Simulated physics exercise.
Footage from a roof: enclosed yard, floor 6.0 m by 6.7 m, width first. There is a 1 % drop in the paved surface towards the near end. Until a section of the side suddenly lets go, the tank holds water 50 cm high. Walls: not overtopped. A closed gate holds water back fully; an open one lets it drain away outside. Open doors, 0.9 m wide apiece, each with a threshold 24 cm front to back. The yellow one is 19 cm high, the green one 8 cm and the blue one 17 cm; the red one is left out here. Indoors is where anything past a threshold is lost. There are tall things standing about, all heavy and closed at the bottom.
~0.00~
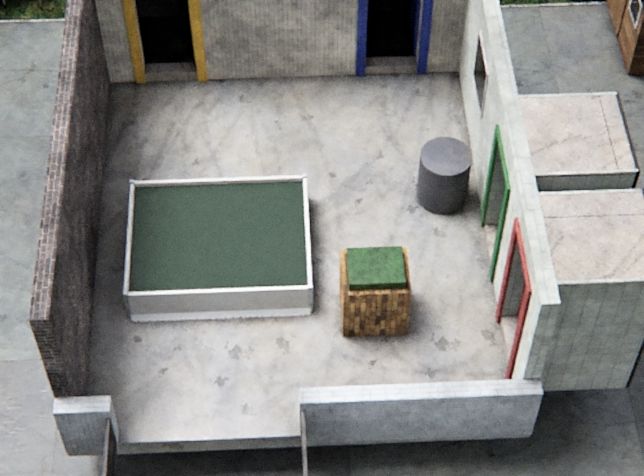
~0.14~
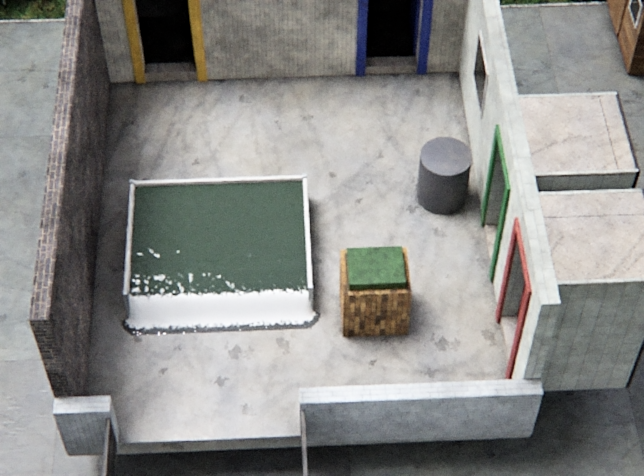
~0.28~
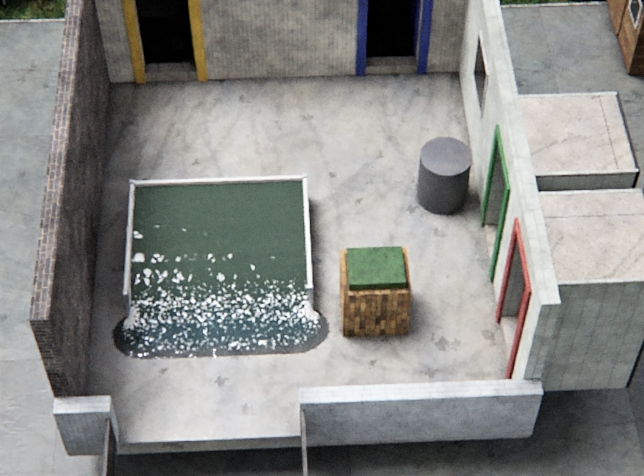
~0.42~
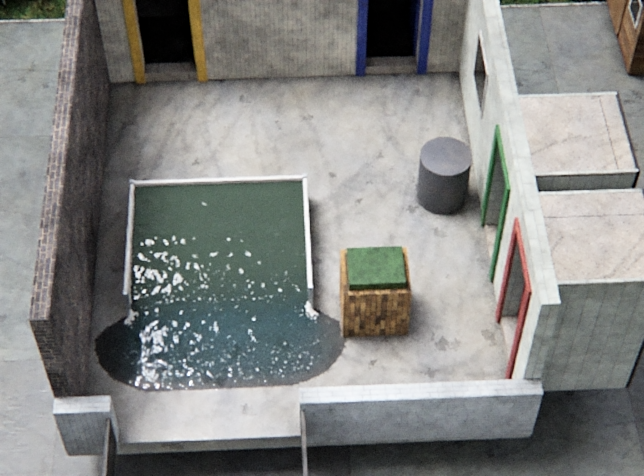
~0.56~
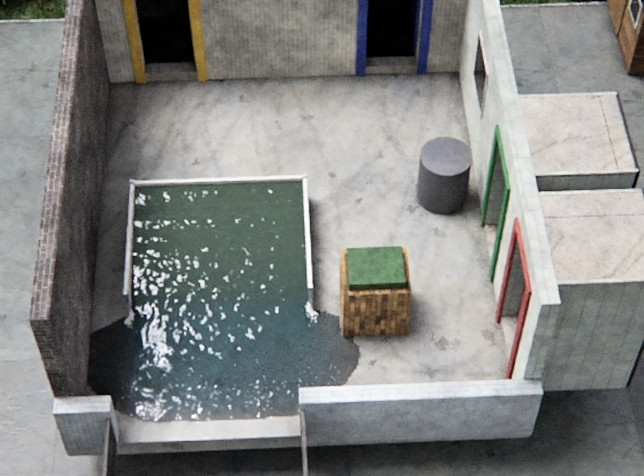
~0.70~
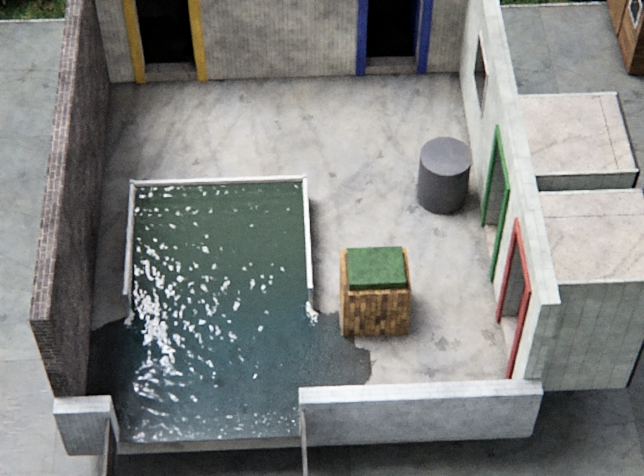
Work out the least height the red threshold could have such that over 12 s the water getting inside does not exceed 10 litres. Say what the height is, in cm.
The least height is about 9.5 cm.
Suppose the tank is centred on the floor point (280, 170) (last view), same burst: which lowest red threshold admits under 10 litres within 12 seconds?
That setup calls for roughly 10.5 cm.
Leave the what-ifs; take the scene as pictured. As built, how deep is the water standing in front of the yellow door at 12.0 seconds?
A ruler would read roughly 0.5 cm.
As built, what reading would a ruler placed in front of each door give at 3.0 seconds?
Door by door, in centimetres - yellow 0, green 0, red 12, blue 0.
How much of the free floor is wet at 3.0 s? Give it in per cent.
Around 30 per cent of the floor.
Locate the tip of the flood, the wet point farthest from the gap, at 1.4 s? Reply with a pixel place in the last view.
At about (421, 415).
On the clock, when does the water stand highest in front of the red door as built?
I'd say near 3.2 seconds.
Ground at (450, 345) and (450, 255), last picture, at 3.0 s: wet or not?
Taking them in turn, they come out submerged and spared.
After 1.4 s water covers 25 % of the floor, deepest (27 cm) near (85, 417); it has not reached the red door.
After 3.0 s water covers 30 % of the floor, deepest (20 cm) near (511, 411); 12 cm at the red door, 0 litres in over its 20 cm threshold.
After 12.0 s water covers 60 % of the floor, deepest (4 cm) near (305, 420); 4 cm at the red door, 0 litres in over its 20 cm threshold.
At the red door as built, the water arrived by 2.5 s and peaked near 13 cm at 3.2 s.
With a threshold of 8 cm, 18 litres would have come in within the 12 s; with 11 cm, 4 litres. So under 10 litres takes about 9.5 cm.
